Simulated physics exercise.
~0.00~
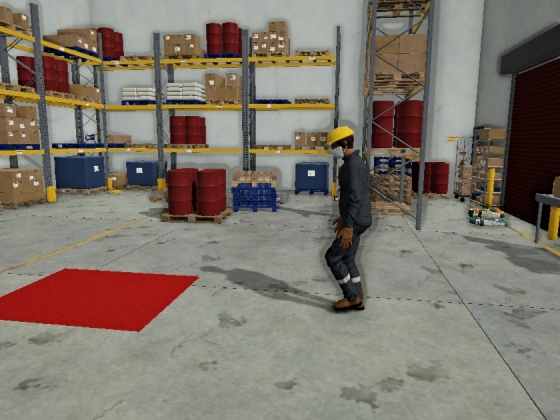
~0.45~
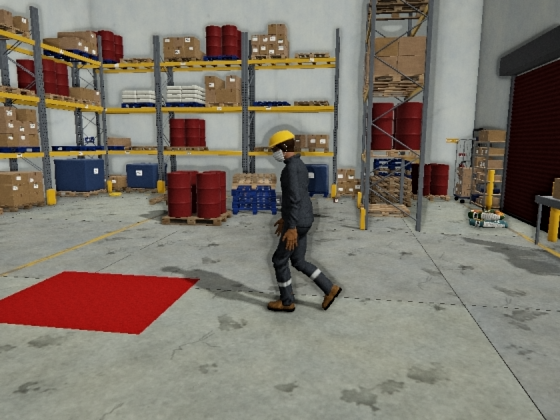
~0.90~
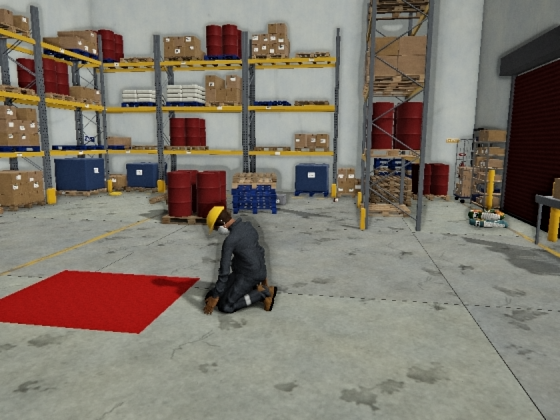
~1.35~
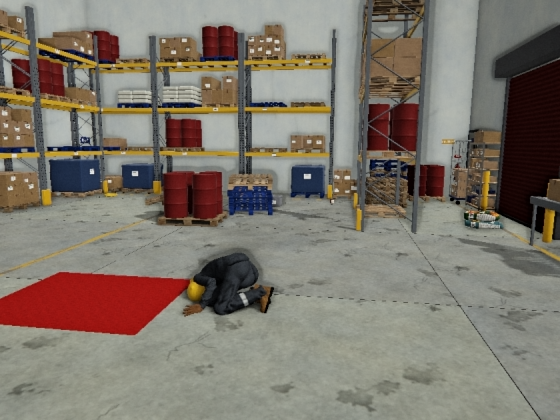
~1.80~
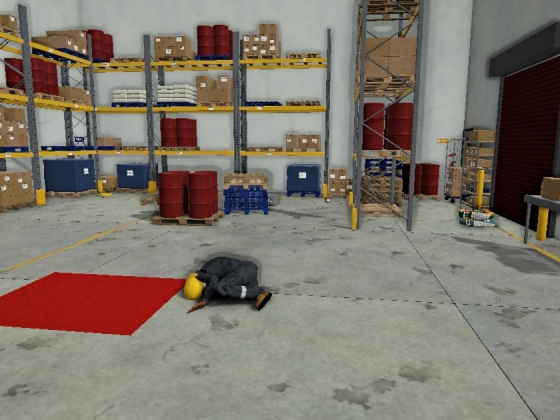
In a warehouse, a worker walks left, drops down and curls up beside the red mat.
